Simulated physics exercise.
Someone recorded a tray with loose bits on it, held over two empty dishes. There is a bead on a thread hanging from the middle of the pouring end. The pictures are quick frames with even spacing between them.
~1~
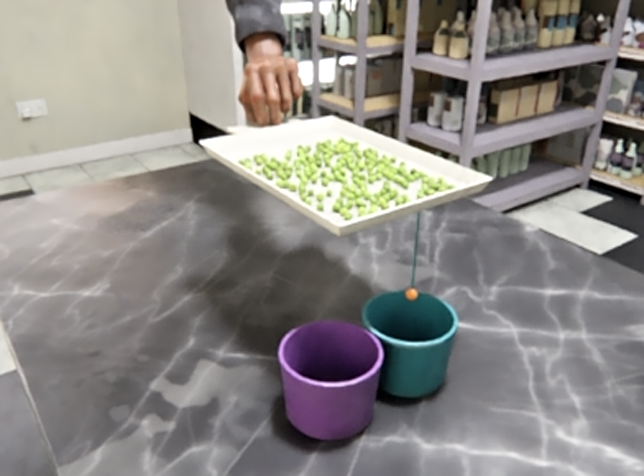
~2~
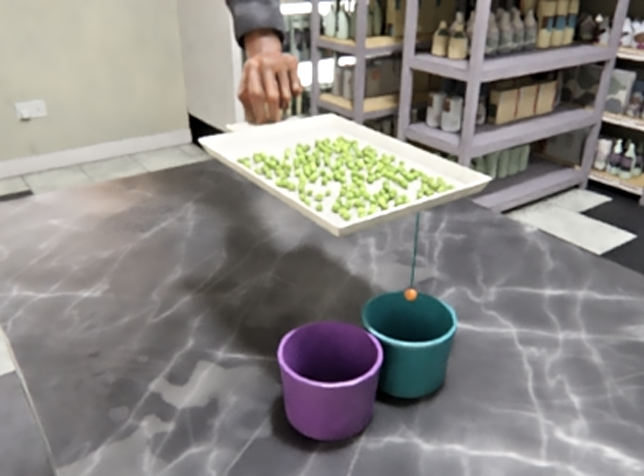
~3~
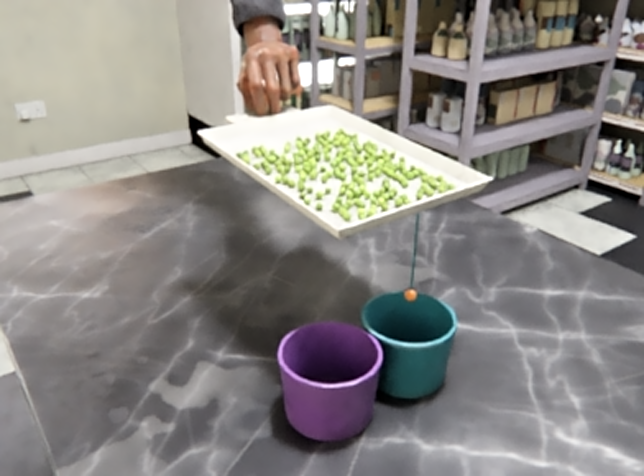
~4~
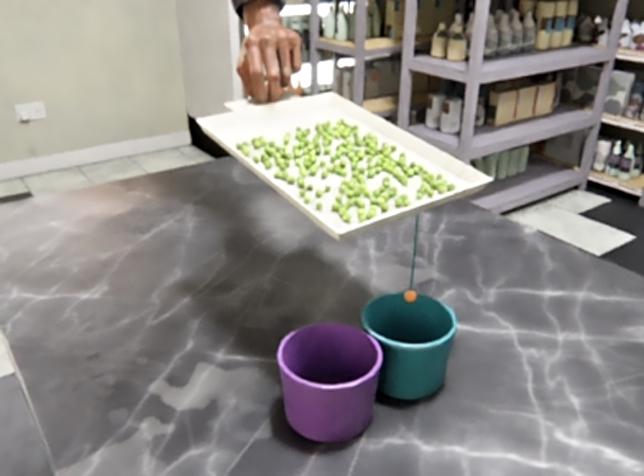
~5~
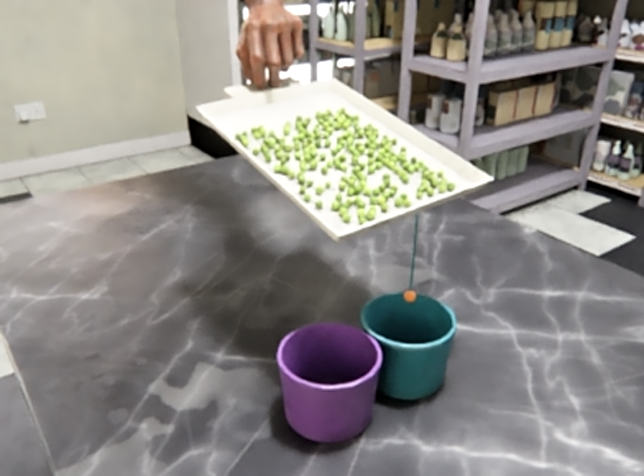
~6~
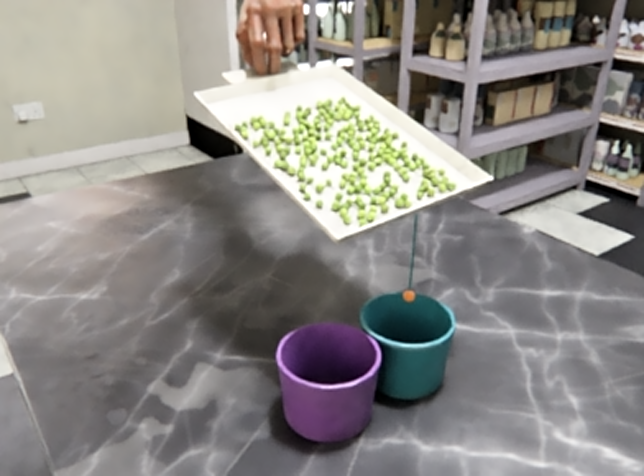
In a room with shelves along the back, a hand holds a pale tray of green peas above a purple dish and a teal dish, then raises the tray's far end, steepening its slope while the peas stay spread across it.
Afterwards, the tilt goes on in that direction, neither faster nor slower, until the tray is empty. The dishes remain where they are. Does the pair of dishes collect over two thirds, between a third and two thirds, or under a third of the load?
The pair collects over two thirds.
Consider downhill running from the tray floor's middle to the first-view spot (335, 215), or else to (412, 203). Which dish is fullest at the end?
Heading one - the leftward dish; heading two - the rightward dish.
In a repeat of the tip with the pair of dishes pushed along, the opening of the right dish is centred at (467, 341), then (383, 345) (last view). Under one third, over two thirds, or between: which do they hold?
First attempt: Between a third and two thirds; second attempt: Over two thirds.
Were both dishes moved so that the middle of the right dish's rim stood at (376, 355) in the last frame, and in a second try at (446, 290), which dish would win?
In the first try it is the one to the right, in the second it is the one to the left.
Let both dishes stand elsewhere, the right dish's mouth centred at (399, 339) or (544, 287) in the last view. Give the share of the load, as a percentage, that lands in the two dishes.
80 and 10 %.
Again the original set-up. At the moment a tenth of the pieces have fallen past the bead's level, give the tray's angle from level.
I'd say it is tilted about 55°.
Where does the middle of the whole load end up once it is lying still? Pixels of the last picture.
Roughly at (364, 394), give or take.
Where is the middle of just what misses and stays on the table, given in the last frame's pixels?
Around (436, 441).
Just after the last frame, tray tipped steeply; the larger part on the tray; about a tenth in the left dish; just a few in the right dish; just a few outside both; about a tenth in the air.
A moment on, tray tipped right over; roughly a third in the left dish; roughly a third in the right dish; roughly a quarter outside both; about a tenth in the air.
Further on, tray tipped past a quarter turn; roughly half in the left dish; roughly a third in the right dish; roughly a quarter outside both.
When it is over, tray tipped past a quarter turn; roughly half in the left dish; roughly a third in the right dish; roughly a quarter outside both.
